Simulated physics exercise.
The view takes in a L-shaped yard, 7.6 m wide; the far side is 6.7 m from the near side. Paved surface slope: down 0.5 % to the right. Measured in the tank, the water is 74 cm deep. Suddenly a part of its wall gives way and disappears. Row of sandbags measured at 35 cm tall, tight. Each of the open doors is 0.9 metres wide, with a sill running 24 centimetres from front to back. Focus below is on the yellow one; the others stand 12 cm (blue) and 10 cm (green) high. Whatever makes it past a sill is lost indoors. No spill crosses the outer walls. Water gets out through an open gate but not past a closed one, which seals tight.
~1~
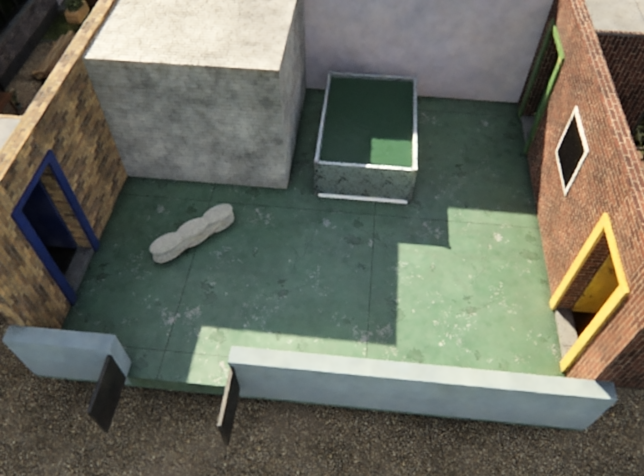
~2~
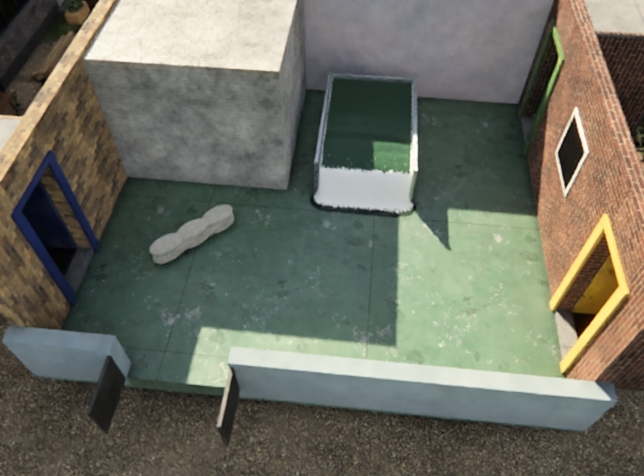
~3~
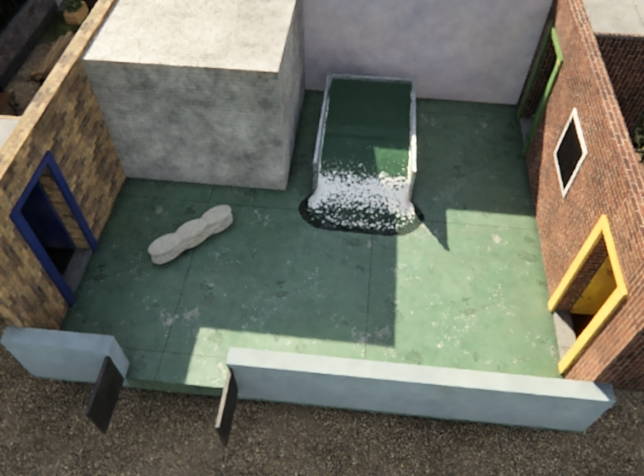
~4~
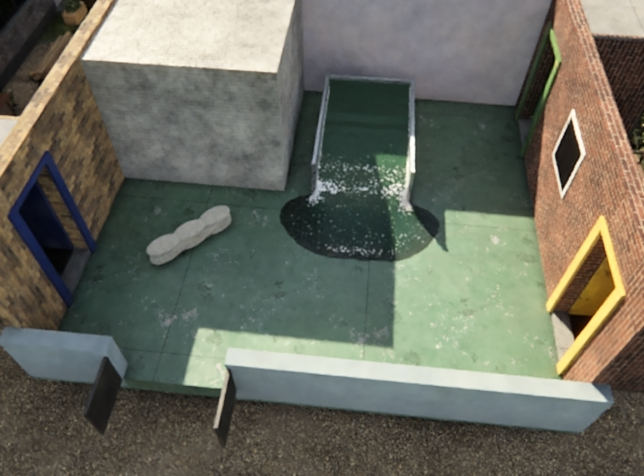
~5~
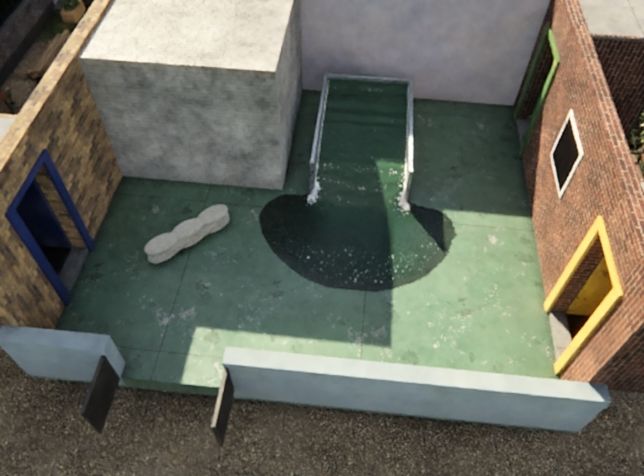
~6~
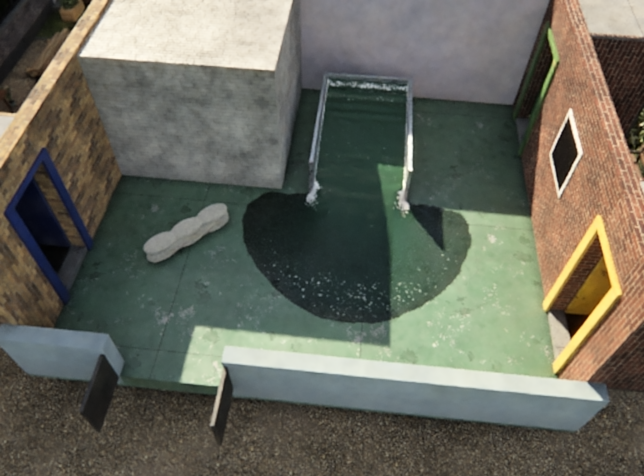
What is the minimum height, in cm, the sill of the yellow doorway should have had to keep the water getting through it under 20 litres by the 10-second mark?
19 cm.
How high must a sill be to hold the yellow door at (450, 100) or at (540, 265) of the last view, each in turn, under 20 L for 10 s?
In turn: Roughly 10.5 cm, roughly 7.0 cm.
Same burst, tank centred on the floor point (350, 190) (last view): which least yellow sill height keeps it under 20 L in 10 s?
22 cm, give or take.
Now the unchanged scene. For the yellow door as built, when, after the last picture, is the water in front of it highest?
It peaks around 2.4 s.
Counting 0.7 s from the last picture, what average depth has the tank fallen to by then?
Roughly 42 cm.
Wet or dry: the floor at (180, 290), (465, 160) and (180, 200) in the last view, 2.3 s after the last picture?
Point by point: Soaked, then bone dry, then bone dry.
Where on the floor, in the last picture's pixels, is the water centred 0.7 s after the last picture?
Centre of mass: About (361, 195) px.
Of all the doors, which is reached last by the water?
The green door.
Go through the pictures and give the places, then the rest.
In the first picture, still water, 74 cm deep, in the tank at (369, 120); the yellow door at (583, 301) is dry.
In the second picture, the gap is at (364, 186), the front 0.3 m out at (319, 205); the back of the tank holds 74 cm.
In the third picture, the front is at (329, 227), 0.8 m from the gap at (362, 189); 1.3 m2 of floor is wet, 74 cm left at the back.
In the fourth picture, water pours out at (361, 191) and has run 1.3 m, to (324, 252); about 10 cm deep outside, 74 cm at the back.
In the fifth picture, water pours out at (359, 191) and has run 1.9 m, to (326, 281); about 8 cm deep outside, 73 cm at the back.
In the sixth picture, water pours out at (358, 190) and has run 2.5 m, to (321, 312); about 6 cm deep outside, 65 cm at the back; 1.8 m in a straight line remain to the yellow door at (575, 303).
Then, 0.7 s after the last picture water covers 40 % of the floor, deepest (32 cm) near (334, 382); it has not reached the yellow door.
Then, 2.3 s after the last picture water covers 55 % of the floor, deepest (39 cm) near (548, 405); 24 cm at the yellow door, 12 litres in over its 10 cm sill.
Then, 9.3 s after the last picture water covers 95 % of the floor, deepest (12 cm) near (510, 151); 7 cm at the yellow door, 130 litres in over its 10 cm sill.
At the yellow door as built, the water peaked near 24 cm, 2.3 s after the last picture.
With a sill of 17.5 cm, 31 litres would have come in within the 10 s; with 23.5 cm, 6 litres. So under 20 litres takes about 19 cm.
